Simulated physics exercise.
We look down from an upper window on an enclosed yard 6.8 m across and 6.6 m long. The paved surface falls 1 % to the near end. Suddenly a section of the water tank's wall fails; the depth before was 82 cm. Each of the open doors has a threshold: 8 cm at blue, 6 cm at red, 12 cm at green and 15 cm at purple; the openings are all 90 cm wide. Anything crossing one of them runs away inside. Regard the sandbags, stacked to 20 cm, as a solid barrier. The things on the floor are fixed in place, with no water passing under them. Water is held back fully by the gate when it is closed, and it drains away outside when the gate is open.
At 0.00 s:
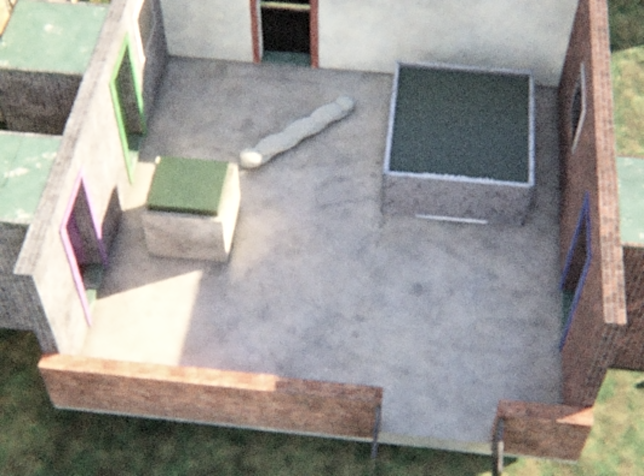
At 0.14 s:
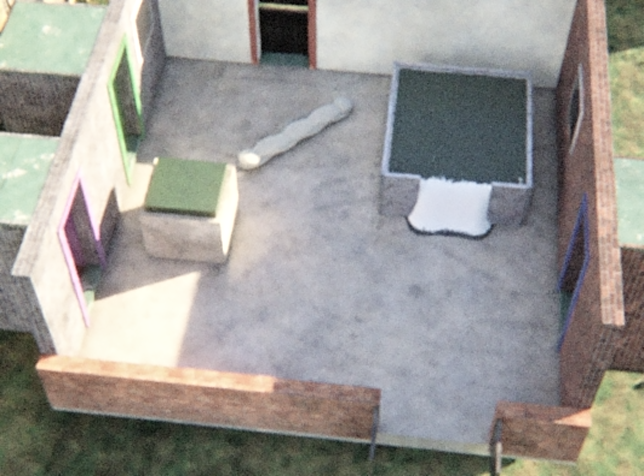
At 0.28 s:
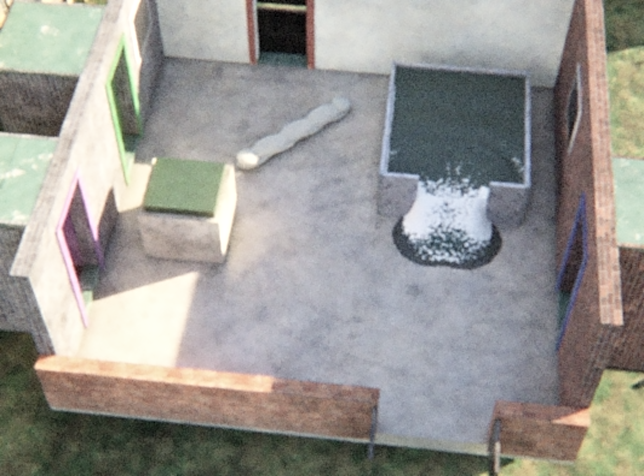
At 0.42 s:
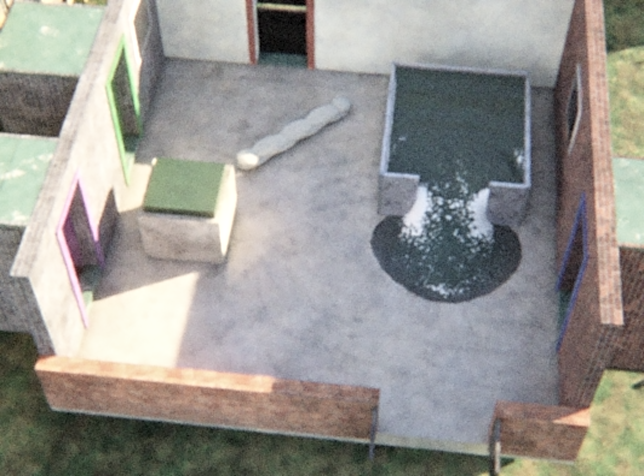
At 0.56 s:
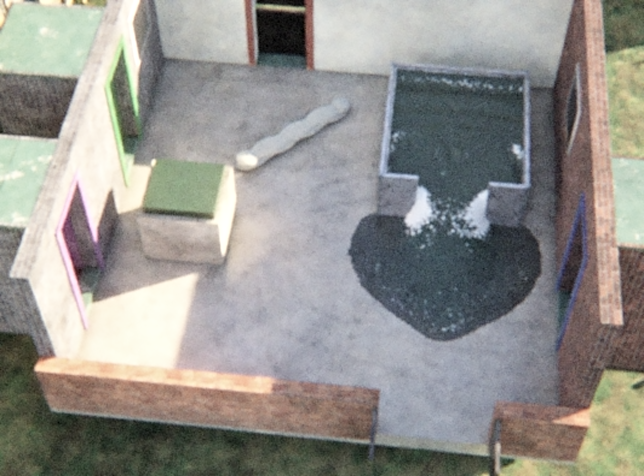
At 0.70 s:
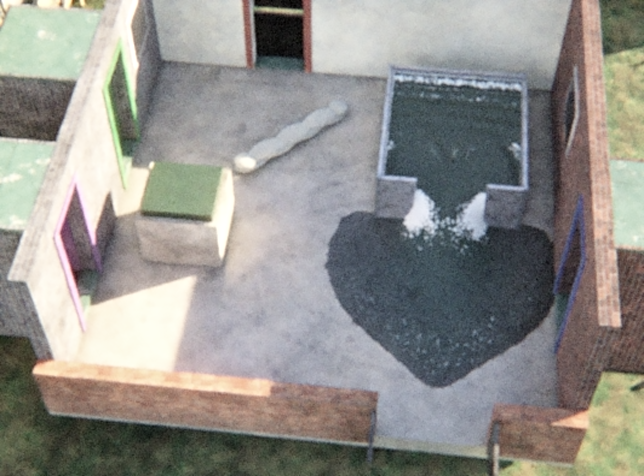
In a walled yard, dark water pours from a tank's front and spreads across the paving.
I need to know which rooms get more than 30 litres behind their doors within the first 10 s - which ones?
Here is each one: The blue door gets more than 30 litres; the red door does not get more than 30 litres; the green door does not get more than 30 litres; the purple door does not get more than 30 litres.
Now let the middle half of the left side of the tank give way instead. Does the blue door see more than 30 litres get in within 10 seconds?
Relative to that limit, blue ends up on the low side.
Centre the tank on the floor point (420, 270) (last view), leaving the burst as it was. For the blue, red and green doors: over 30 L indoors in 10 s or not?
So the blue door keeps within it, the red door keeps within it and the green door keeps within it.
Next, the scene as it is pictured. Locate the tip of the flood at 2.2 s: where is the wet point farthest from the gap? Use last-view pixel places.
That's around (132, 395) in the last picture.
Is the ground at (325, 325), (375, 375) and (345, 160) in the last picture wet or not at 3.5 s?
Listed in sequence, the spots are drenched, drenched and bone dry.
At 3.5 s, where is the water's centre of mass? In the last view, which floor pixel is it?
Roughly (414, 249).
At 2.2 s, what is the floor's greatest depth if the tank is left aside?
Peak depth: Approx. 44 cm.
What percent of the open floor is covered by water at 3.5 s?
Roughly 45 % of the floor is wet.
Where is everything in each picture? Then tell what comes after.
In the first frame, still water, 82 cm deep, in the water tank at (461, 124).
In the second frame, water pours out at (452, 206) and has run 0.6 m, to (412, 224); typically 8 cm deep outside, 82 cm at the water tank's back.
In the third frame, water pours out at (450, 206) and has run 1.0 m, to (412, 255); typically 13 cm deep outside, 82 cm at the water tank's back.
In the fourth frame, water pours out at (451, 207) and has run 1.5 m, to (437, 297); typically 9 cm deep outside, 82 cm at the water tank's back.
In the fifth frame, water pours out at (450, 207) and has run 2.2 m, to (439, 336); typically 6 cm deep outside, 78 cm at the water tank's back.
In the sixth frame, water pours out at (448, 208) and has run 2.8 m, to (431, 378); typically 5 cm deep outside, 69 cm at the water tank's back.
After 1.4 s water covers 35 % of the floor and is deepest (52 cm) near (553, 437); blue door 16 cm at the sill, 1 L in, red door not reached, green door not reached, purple door not reached.
After 2.2 s water covers 40 % of the floor and is deepest (44 cm) near (552, 401); blue door 15 cm at the sill, 28 L in, red door not reached, green door not reached, purple door not reached.
After 3.5 s water covers 45 % of the floor and is deepest (29 cm) near (443, 227); blue door 11 cm at the sill, 54 L in, red door not reached, green door not reached, purple door 11 cm at the sill, 0 L in.
After 6.0 s water covers 60 % of the floor and is deepest (18 cm) near (513, 433); blue door 10 cm at the sill, 87 L in, red door not reached, green door 6 cm at the sill, 0 L in, purple door 11 cm at the sill, 0 L in.
After 10.0 s water covers 80 % of the floor and is deepest (13 cm) near (68, 389); blue door 5 cm at the sill, 94 L in, red door 5 cm at the sill, 0 L in, green door 5 cm at the sill, 0 L in, purple door 10 cm at the sill, 0 L in.
